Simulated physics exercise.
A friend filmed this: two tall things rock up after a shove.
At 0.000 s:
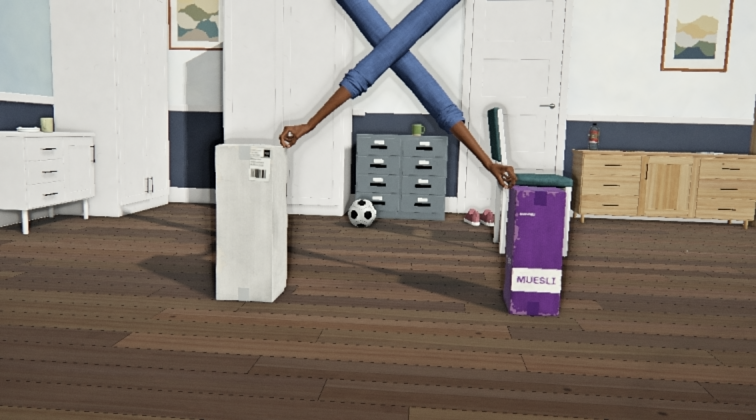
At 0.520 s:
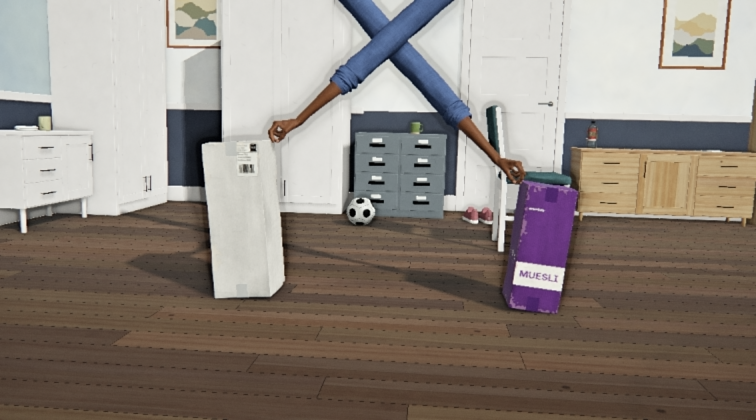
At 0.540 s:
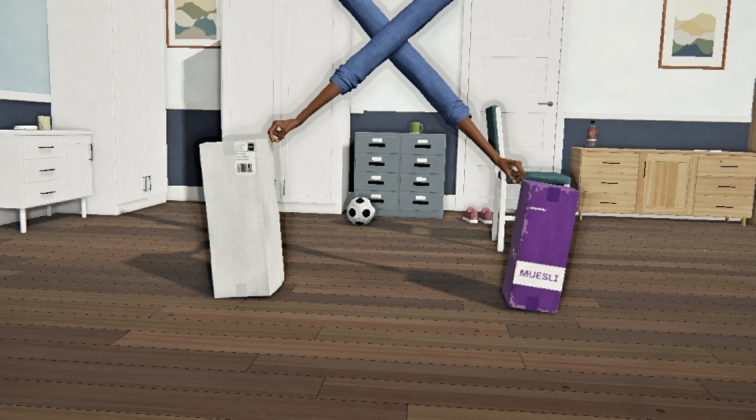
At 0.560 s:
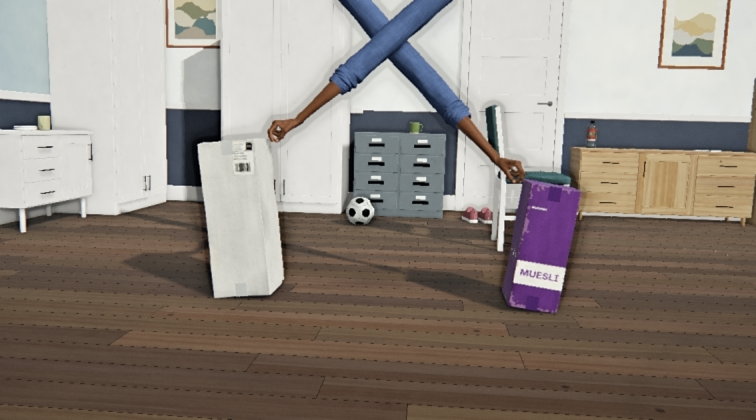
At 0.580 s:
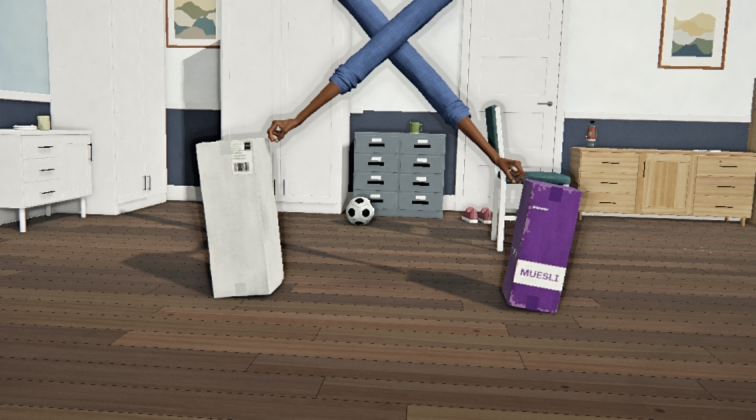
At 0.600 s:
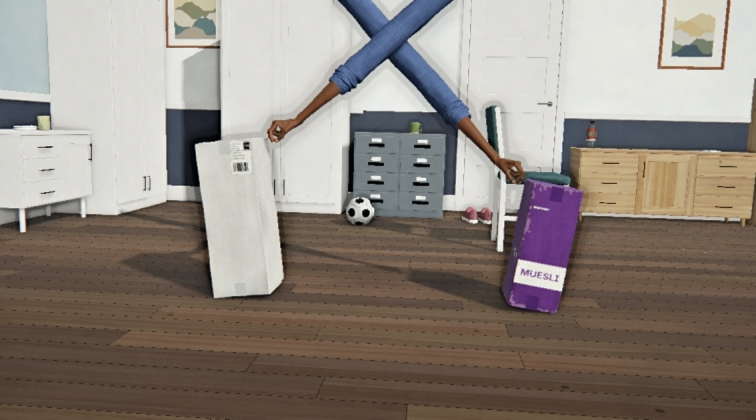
A white parcel and a purple muesli box, each touched at the top by one of two crossed arms, tilted slightly from upright, then barely moved while leaning on the wooden floor.
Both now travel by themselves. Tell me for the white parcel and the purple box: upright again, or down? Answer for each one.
Outcome: Probably the white parcel ends up steady, probably the purple box ends up steady.
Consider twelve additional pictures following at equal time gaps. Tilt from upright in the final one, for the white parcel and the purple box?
Tilts at that frame: 2° and 2°.
By 0.84 s, white parcel upright near (249, 218); purple box 3° off upright near (534, 246).
By 1.12 s, white parcel 2° off upright near (254, 218); purple box upright near (529, 246).
By 1.38 s, white parcel upright near (250, 218); purple box upright near (530, 246).
When it is over (2.1 s), the white parcel returns to its base, near (251, 218); the purple box returns to its base, near (531, 247).
